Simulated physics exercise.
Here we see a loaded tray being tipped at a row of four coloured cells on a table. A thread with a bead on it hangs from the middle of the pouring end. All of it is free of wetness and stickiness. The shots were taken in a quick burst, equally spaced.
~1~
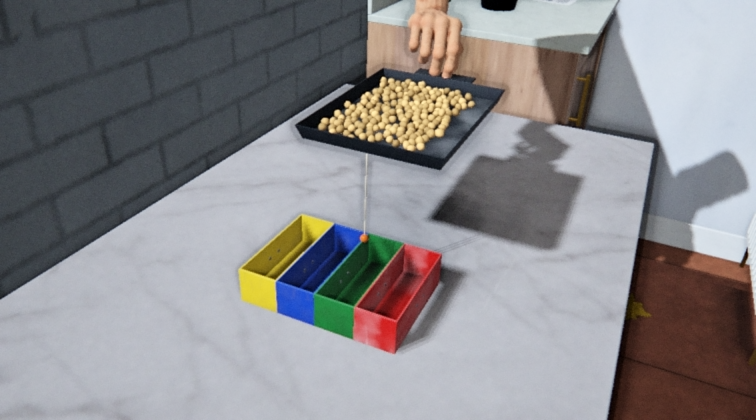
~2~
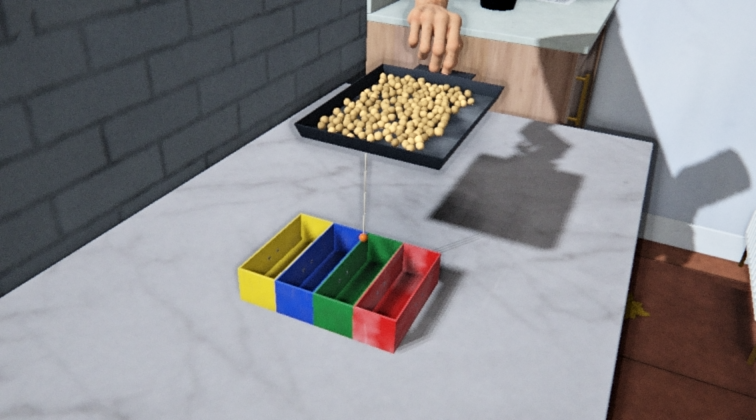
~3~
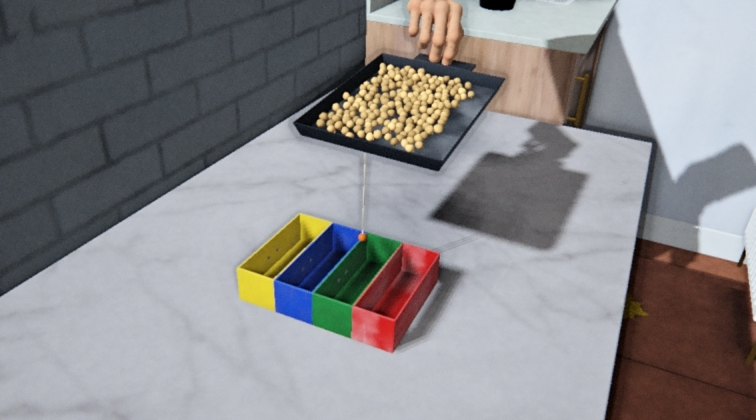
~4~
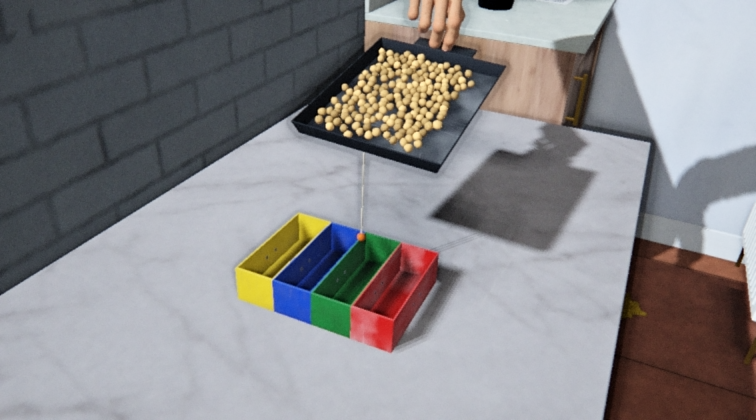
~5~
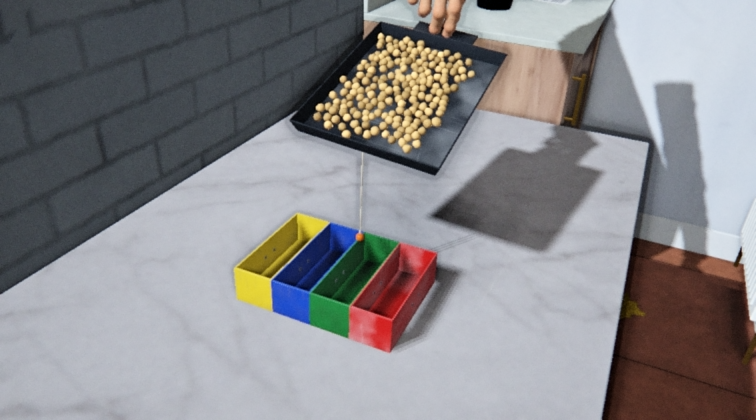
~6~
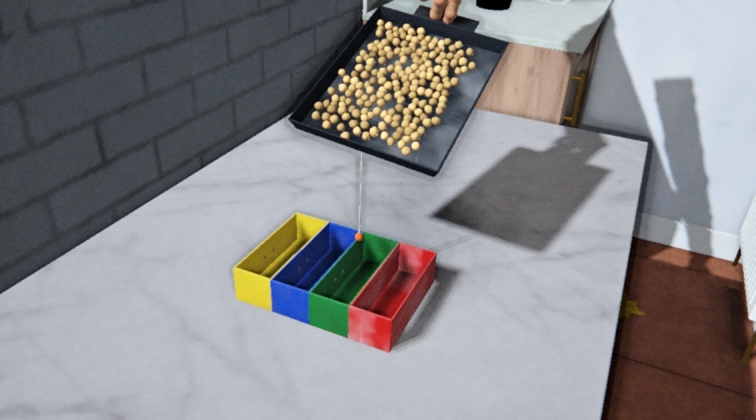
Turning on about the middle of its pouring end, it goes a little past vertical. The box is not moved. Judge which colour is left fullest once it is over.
Red is left fullest.
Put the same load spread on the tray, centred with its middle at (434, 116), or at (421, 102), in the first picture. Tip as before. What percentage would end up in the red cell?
Roughly 40 and 40 percent, in that order.
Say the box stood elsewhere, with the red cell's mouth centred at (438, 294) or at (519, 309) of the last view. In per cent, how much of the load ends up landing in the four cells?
The first yields 100 per cent and the second 80 per cent.
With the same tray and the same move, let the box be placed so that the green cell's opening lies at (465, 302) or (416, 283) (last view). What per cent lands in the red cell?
About 0 per cent first, then about 10 per cent.
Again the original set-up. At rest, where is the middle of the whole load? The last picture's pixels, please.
Resting centre, last frame: Roughly (392, 310).
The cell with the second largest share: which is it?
I'd say the cell in green.
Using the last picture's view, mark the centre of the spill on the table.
Centre, final frame: Roughly (462, 340).
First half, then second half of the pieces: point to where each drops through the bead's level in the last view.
I'd put it at roughly (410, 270), and after that at roughly (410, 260).
Just after the last frame, tray tipped steeply; the larger part on the tray; about a tenth falling or outside the box.
A moment on, tray tipped past a quarter turn; about a tenth on the tray; roughly a third in the red cell; about a tenth in the green cell; just a few in the blue cell; roughly half falling or outside the box.
Further on, tray tipped past a quarter turn; roughly half in the red cell; roughly a quarter in the green cell; just a few in the blue cell; roughly a third falling or outside the box.
When it is over, tray tipped past a quarter turn; roughly half in the red cell; roughly a quarter in the green cell; just a few in the blue cell; not one in the yellow cell; roughly a third outside the box.
